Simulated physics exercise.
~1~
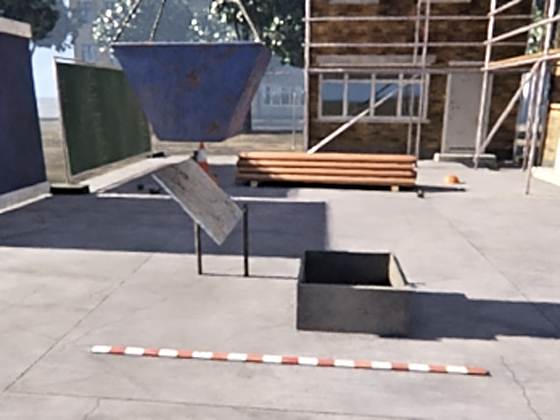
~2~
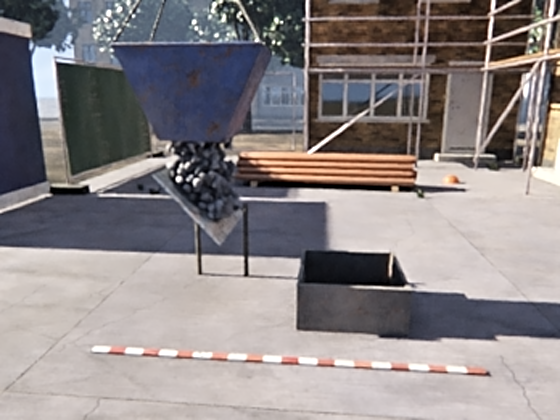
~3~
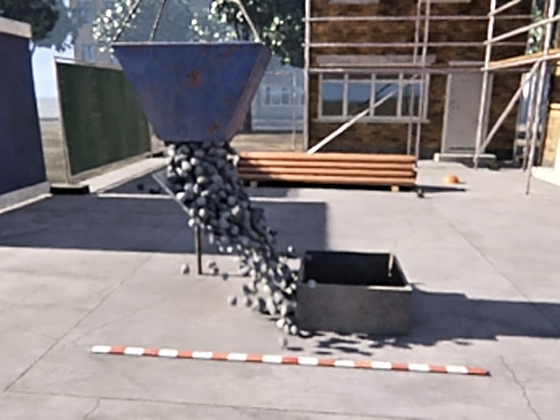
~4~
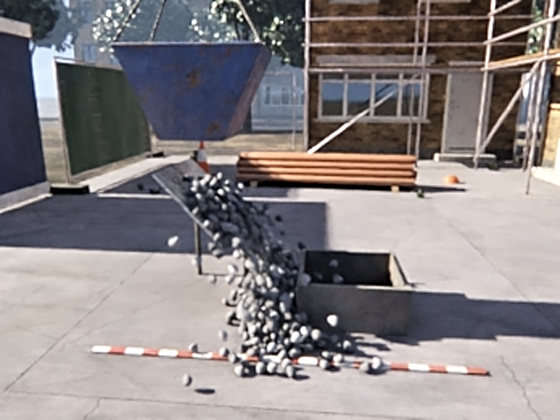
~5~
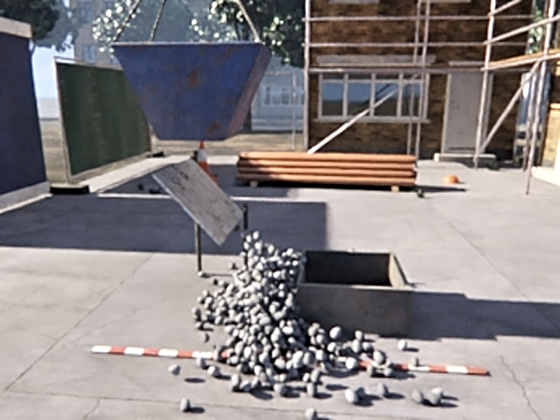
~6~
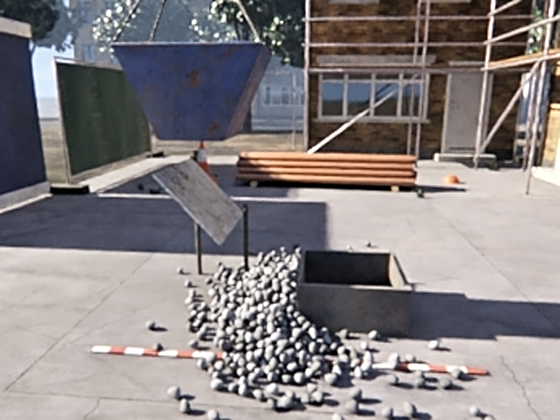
Grey rounded stones drop from a rusty blue hopper hung above a sunlit paved yard, seen from a fixed, slightly raised view. Below it stands a tilted steel plate on thin legs, with an open dark metal bin to its right and a red and white staff lying in front; orange pipes and a scaffolded brick building stand behind. The stones pour onto the plate and slide down to the right, striking the ground short of the bin. They pile against its left side and spread over the staff. Finally they rest in a broad heap, some scattered in front, the bin seemingly almost empty.
